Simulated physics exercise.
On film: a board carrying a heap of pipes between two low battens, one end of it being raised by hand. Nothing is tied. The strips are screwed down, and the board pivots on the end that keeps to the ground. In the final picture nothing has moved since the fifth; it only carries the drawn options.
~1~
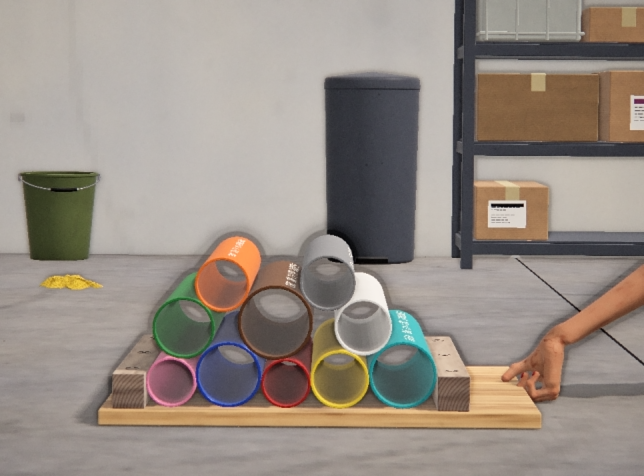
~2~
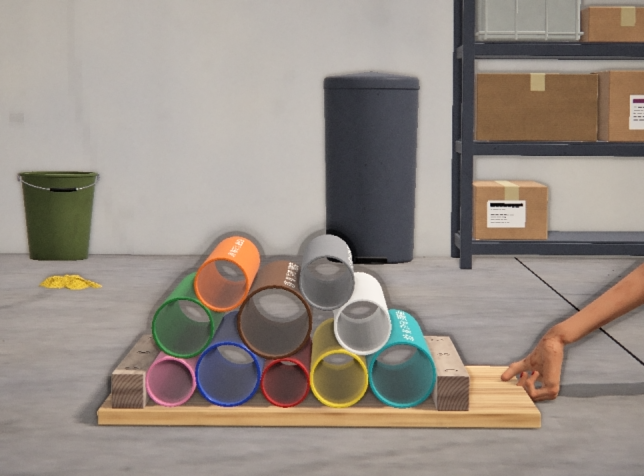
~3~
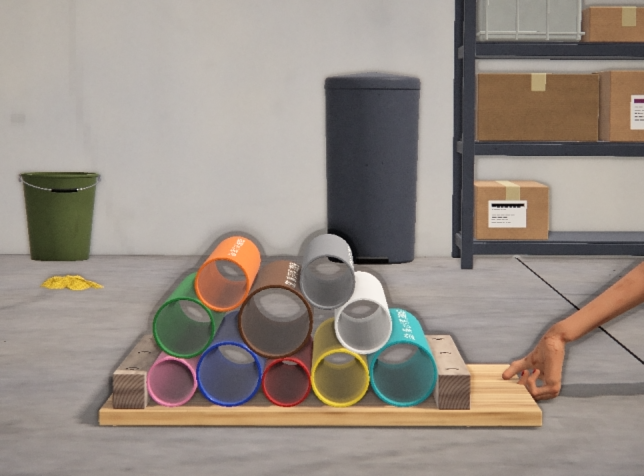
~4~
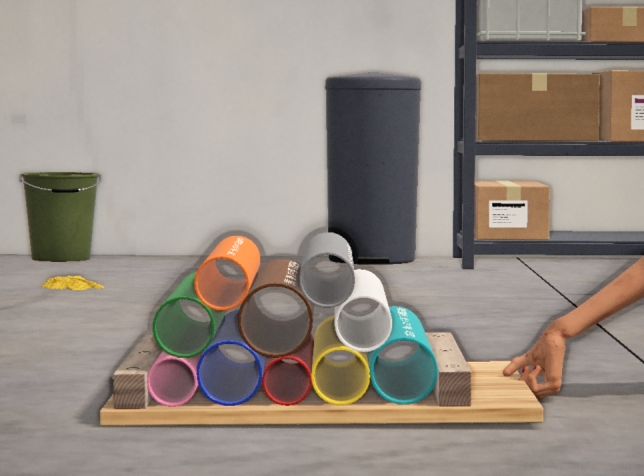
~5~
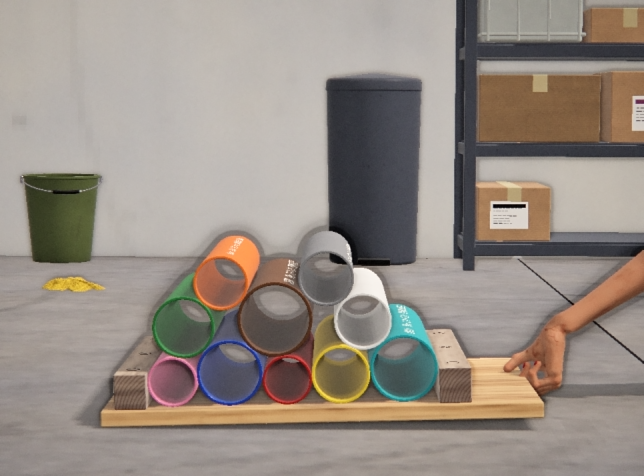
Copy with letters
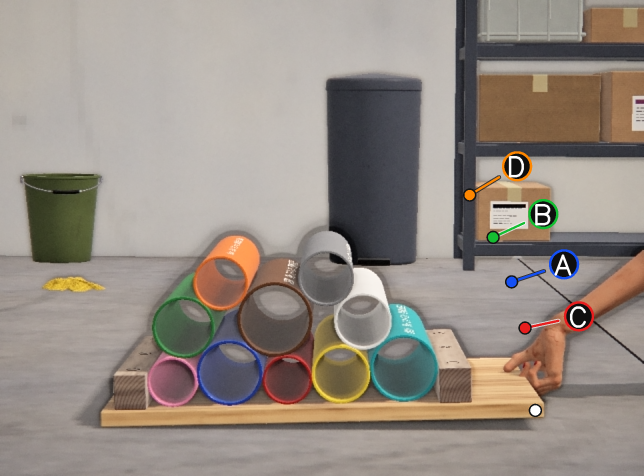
On a concrete floor, a hand grips a board of stacked colorful pipes, barely moving.
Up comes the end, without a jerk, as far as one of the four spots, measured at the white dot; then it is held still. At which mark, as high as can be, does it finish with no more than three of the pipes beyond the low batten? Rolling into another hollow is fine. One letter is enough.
Raise it to D.
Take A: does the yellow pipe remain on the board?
Yes, with A.
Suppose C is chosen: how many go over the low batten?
It comes to two.
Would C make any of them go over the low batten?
Yes.
On the marked copy, A at (512, 282); B at (493, 237); C at (525, 328); D at (469, 195); the white dot at (536, 411).
With D. Early on, board at 18°.
Further on, board at 32°.
At the end, board at 32°, two over the low batten (green, orange).
As for the rest, A two over the low batten (green, orange); B two over the low batten (green, orange); C two over the low batten (green, orange).
